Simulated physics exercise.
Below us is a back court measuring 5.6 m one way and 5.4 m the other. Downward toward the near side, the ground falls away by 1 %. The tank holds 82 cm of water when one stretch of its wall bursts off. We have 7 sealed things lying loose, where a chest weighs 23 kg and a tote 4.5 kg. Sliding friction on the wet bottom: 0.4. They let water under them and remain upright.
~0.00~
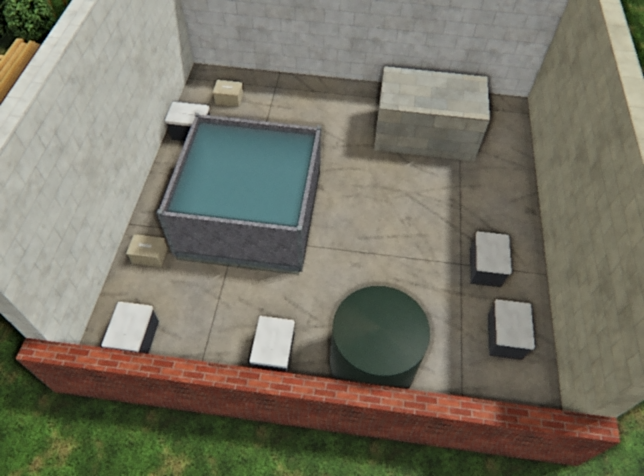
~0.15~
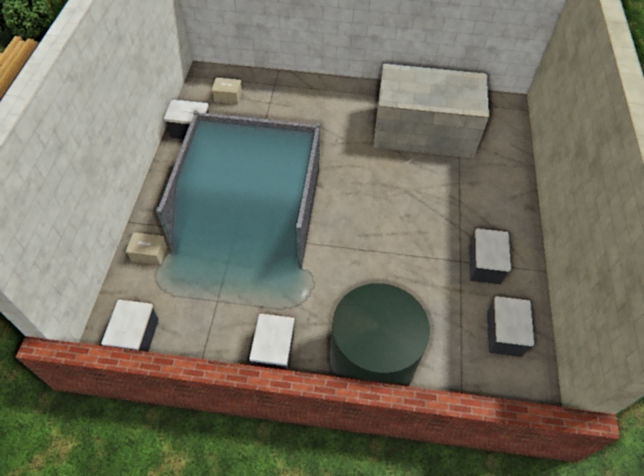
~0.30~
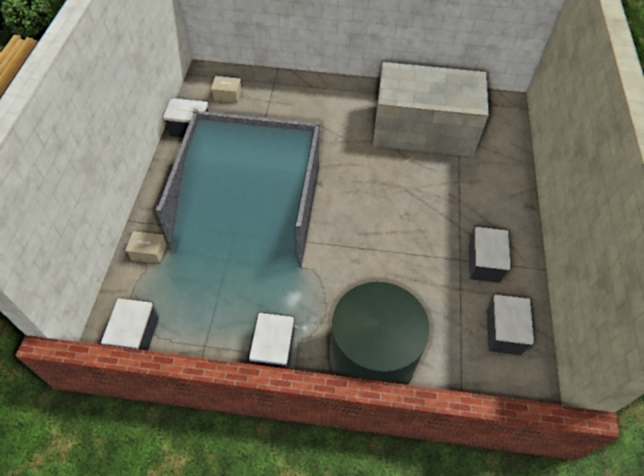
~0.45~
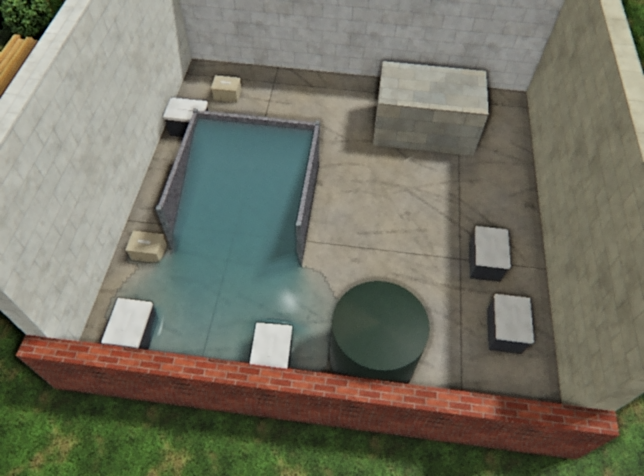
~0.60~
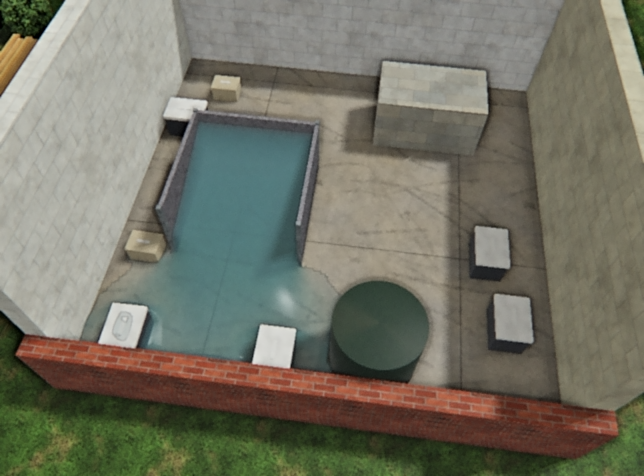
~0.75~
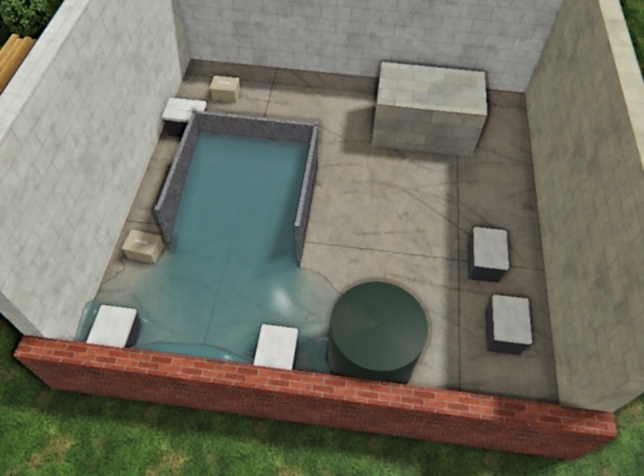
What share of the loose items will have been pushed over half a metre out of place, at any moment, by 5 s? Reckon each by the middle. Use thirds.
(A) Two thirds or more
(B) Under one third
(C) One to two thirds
Answer: A.
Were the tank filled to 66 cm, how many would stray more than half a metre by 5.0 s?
Result: 5.
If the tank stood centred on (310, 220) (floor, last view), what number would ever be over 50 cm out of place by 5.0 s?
Count: 6.
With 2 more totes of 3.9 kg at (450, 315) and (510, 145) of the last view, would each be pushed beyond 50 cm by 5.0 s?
In turn: Short of it, more.
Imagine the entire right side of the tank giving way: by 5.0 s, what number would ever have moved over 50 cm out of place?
Result: 3 of them.
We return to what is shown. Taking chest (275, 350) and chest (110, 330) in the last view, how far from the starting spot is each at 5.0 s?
Object 1: 350 cm. Object 2: 400 cm.
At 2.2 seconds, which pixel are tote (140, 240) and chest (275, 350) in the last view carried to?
Around (181, 154) and (333, 254).
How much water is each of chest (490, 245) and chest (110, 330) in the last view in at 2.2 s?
First roughly 0 cm, second roughly 15 cm.
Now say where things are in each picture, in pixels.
A chest at (273, 340) rests on the ground; a chest at (127, 325), on the bottom; water covers 2.6 m2; 0 of 7 have shifted, in the first frame.
A chest at (272, 338) rests on the ground; a chest at (127, 323), on the bottom; water covers 3.7 m2; 0 of 7 have shifted, in the second frame.
A chest at (272, 337) rests on the ground; a chest at (127, 322) rests on the ground; 5.0 m2 under water; 0 of 7 have shifted, in the third frame.
A chest at (271, 347) rests on the ground, 13 cm from its start; a chest at (127, 322) rests on the ground; water covers 6.1 m2; 1 of 7 have shifted, in the fourth frame.
A chest at (274, 350), on the bottom, 18 cm from its start; a chest at (122, 326) rests on the ground, 7 cm from its start; water covers 6.9 m2; 2 of 7 have shifted, in the fifth frame.
A chest at (276, 350) rests on the ground, 20 cm from its start; a chest at (110, 329) rests on the ground, 18 cm from its start; 7.2 m2 under water; 2 of 7 have shifted, in the sixth frame.
After 1.1 s 0 of 7 are over 50 cm from their spots; 2 afloat.
After 2.2 s 3 of 7 are over 50 cm from their spots; 3 afloat.
After 3.5 s 5 of 7 are over 50 cm from their spots; 1 afloat.
After 5.0 s 5 of 7 are over 50 cm from their spots, and 5 have been at some point; 2 afloat.
